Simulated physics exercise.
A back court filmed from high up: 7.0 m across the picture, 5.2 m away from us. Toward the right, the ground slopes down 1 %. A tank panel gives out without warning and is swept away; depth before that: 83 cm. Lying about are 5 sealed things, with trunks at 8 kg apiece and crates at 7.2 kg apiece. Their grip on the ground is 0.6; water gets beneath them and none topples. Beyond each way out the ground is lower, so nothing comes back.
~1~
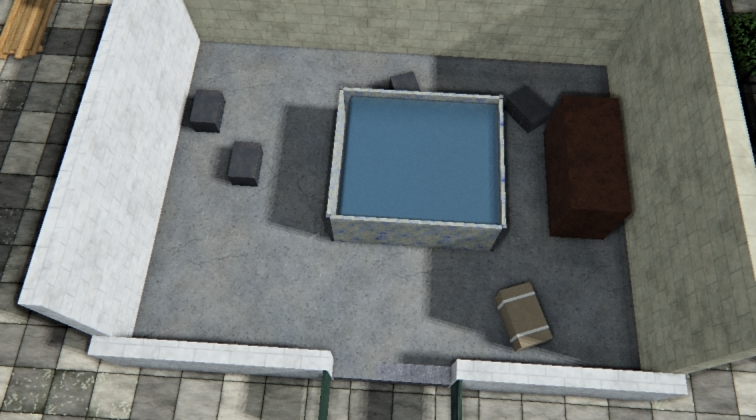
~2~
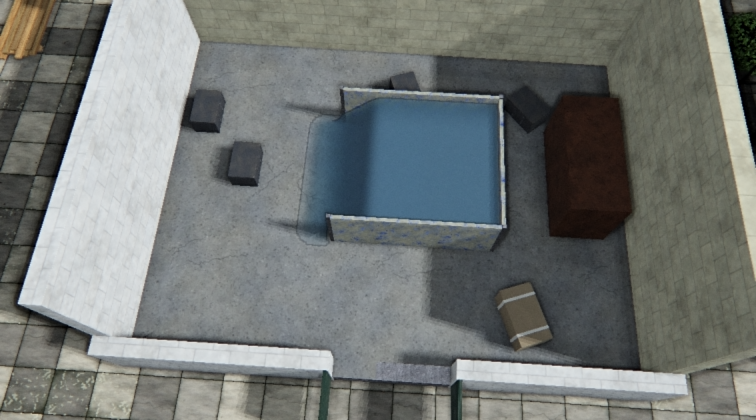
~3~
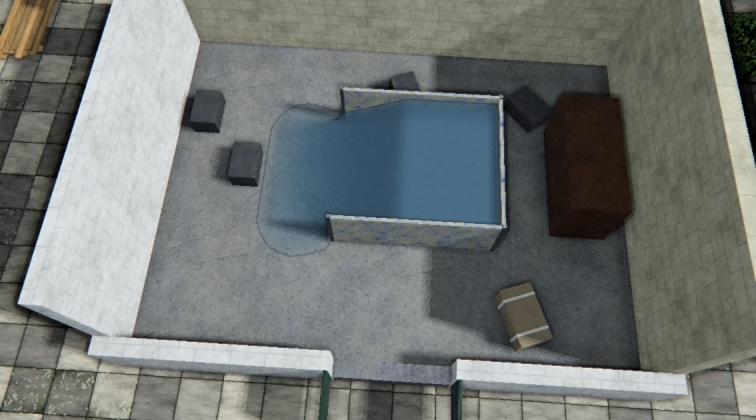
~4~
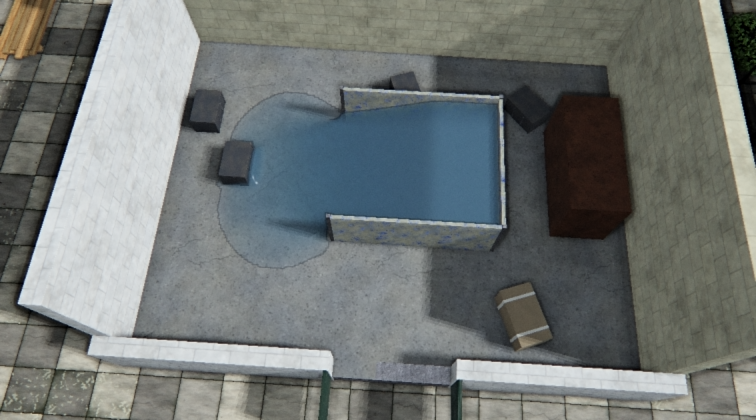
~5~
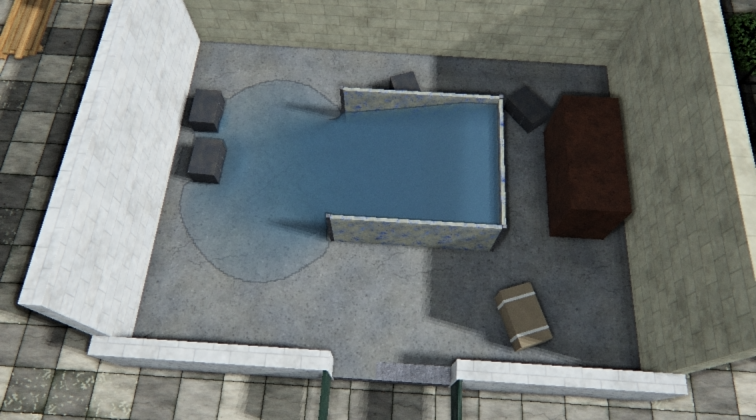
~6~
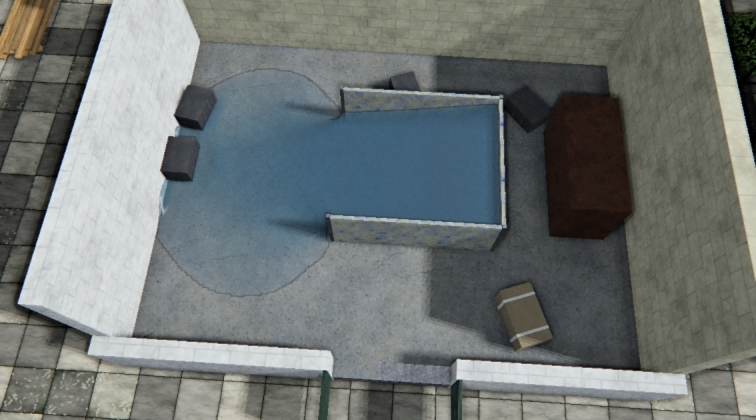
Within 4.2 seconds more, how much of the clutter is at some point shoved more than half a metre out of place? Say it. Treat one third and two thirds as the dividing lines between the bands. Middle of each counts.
Upper band.
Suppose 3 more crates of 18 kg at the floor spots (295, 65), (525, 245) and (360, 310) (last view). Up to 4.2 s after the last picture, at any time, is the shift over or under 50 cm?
First goes beyond, second stays inside, third goes beyond.
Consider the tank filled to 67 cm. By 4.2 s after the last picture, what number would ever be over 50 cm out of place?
Then the count would be 5.
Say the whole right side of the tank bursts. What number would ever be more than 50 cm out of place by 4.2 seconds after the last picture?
You'd get 4 in that case.
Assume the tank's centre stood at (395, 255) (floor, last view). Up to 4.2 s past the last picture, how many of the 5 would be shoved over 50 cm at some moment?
Result: 5 of them.
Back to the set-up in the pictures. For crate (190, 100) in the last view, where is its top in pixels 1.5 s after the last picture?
Position: Approx. (202, 26).
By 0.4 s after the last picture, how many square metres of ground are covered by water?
Wet: Near 16 m2.
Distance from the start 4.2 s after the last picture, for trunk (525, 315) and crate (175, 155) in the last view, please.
Taking them in turn, I get 140 cm for the first and 80 cm for the second.
Then, 0.4 s after the last picture 1 of 5 are over 50 cm from their spots; 2 afloat.
Then, 1.5 s after the last picture 2 of 5 are over 50 cm from their spots; 2 afloat.
Then, 2.8 s after the last picture 3 of 5 are over 50 cm from their spots; 3 afloat.
Then, 4.2 s after the last picture 5 of 5 are over 50 cm from their spots, and 5 have been at some point; 5 afloat.
